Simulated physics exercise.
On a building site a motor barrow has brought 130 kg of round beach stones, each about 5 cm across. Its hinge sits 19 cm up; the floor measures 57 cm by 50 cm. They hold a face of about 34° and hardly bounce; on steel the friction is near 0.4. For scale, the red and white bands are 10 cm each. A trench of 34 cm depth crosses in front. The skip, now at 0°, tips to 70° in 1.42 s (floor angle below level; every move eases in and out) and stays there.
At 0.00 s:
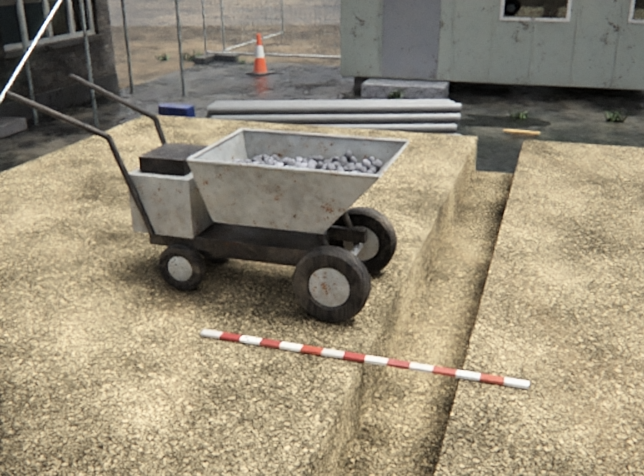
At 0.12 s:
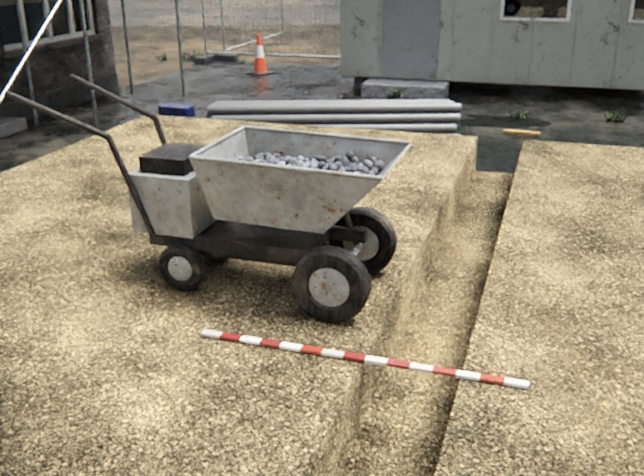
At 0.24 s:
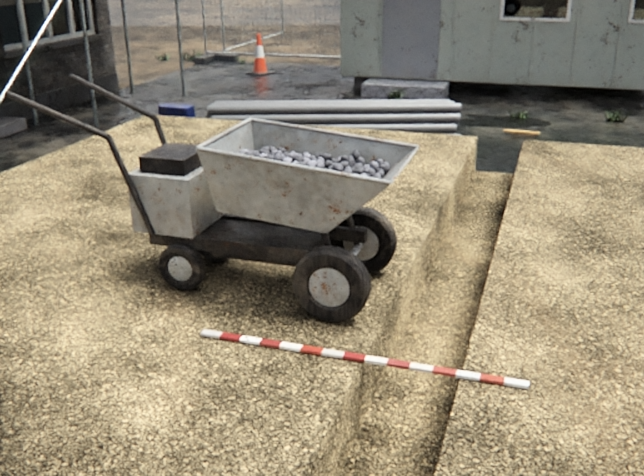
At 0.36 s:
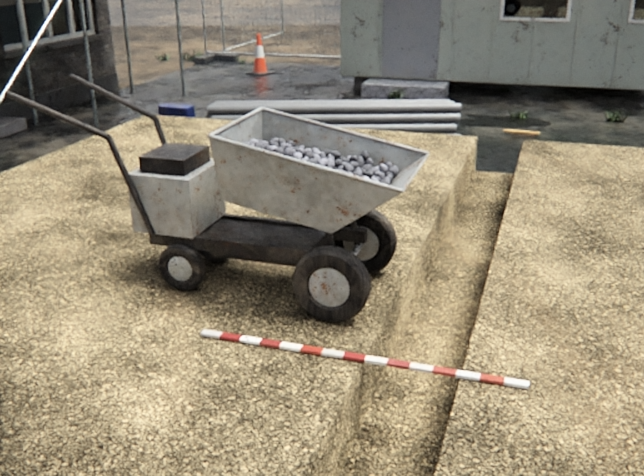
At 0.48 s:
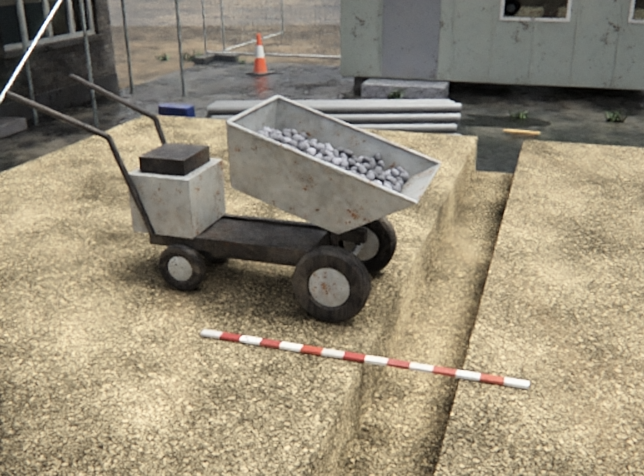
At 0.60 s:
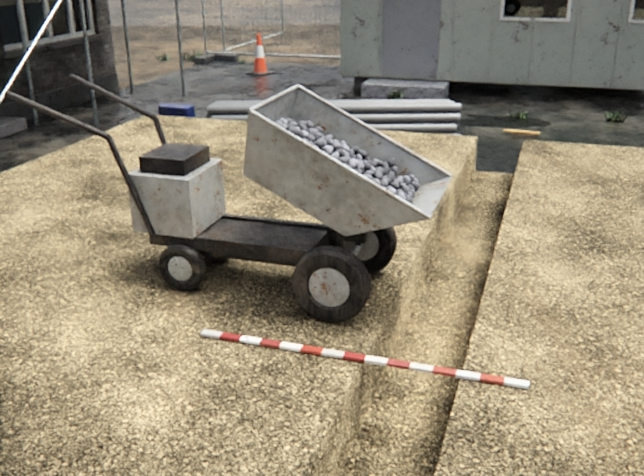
On a building site, a motor barrow's skip of round stones tilts steadily forward to the right.
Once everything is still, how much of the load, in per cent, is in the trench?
About 20 per cent.
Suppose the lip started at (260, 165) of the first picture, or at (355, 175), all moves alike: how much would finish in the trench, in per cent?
About 80 and 45 per cent.
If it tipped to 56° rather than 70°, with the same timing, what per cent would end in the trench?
Then about 30 per cent.
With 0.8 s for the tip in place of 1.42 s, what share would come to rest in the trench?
In that case some 15 per cent.
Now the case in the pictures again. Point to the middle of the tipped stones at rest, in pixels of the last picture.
Around (530, 315).
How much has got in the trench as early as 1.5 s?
Some 0 per cent.
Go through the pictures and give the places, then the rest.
In the first picture, lip at (379, 177), floor tilted 0°, highest stones at (330, 164).
In the second picture, lip at (382, 179), floor tilted 1°, highest stones at (319, 164); the stones move at 0.2 m/s on average.
In the third picture, lip at (390, 183), floor tilted 5°, highest stones at (271, 158); the stones move at 0.4 m/s on average.
In the fourth picture, the skip is at 11°, its lip at (402, 191); the top of the load is at (265, 148); the stones move at 0.5 m/s on average.
In the fifth picture, lip at (416, 203), floor tilted 19°, highest stones at (271, 136); the stones move at 0.6 m/s on average.
In the sixth picture, lip at (430, 218), floor tilted 27°, highest stones at (284, 127); the stones move at 0.7 m/s on average.
After 1.1 s the floor is at 59°; 100 % in the skip; the foremost stones are at (464, 255).
After 1.5 s the floor is at 70°; 47 % in the skip, 2 % in the trench, 51 % past the trench; the foremost stones are at (596, 312).
After 1.9 s the floor is at 70°; 13 % in the skip, 7 % in the trench, 81 % past the trench; the foremost stones are past the picture's edge.
After 3.8 s the floor is at 70°; 0 % in the skip, 20 % in the trench, 80 % past the trench; the foremost stones are past the picture's edge.
